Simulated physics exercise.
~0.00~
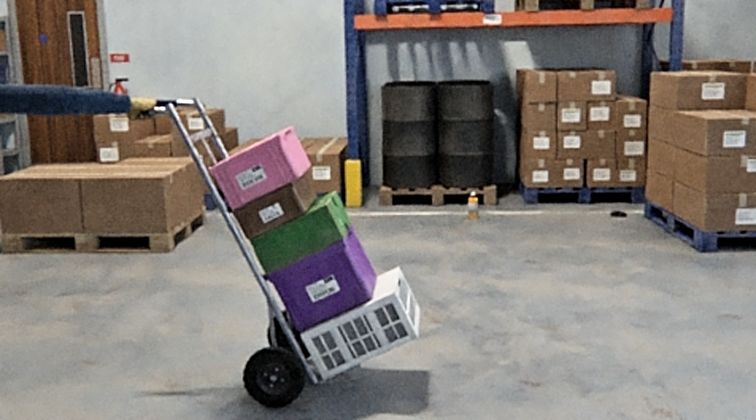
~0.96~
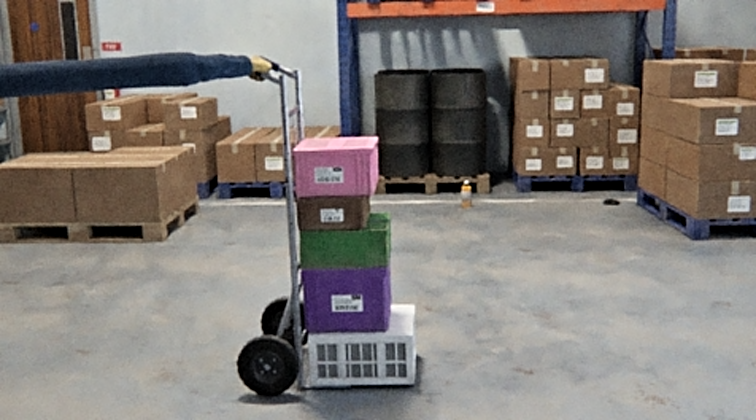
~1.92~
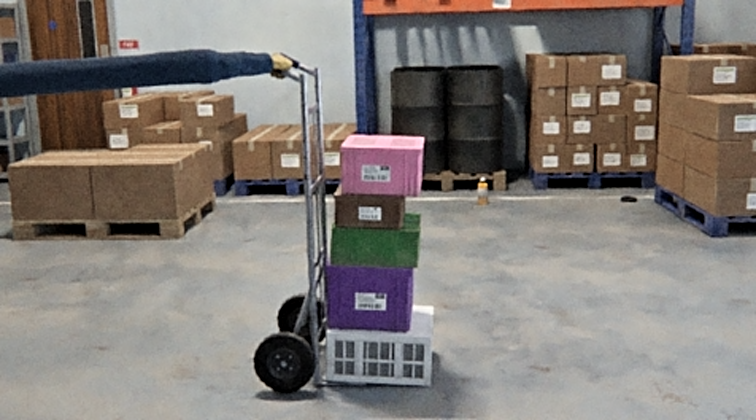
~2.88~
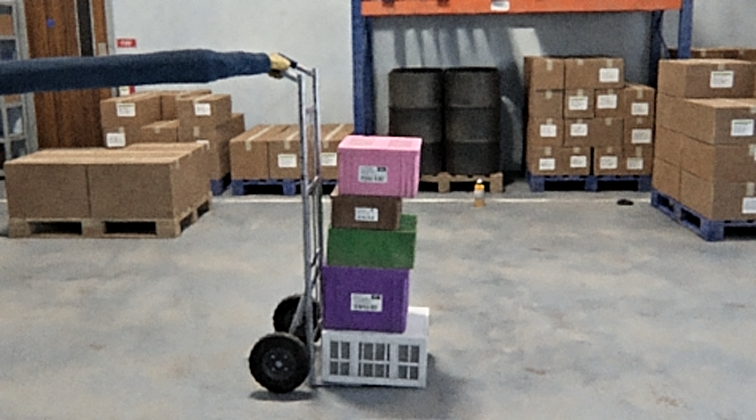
The clip shows a gloved hand swinging a tilted sack truck upright in a warehouse, carrying a stacked pink tote, brown tote, green box, purple tote and white crate. The truck ends standing upright, still held, with all five items stacked on it.
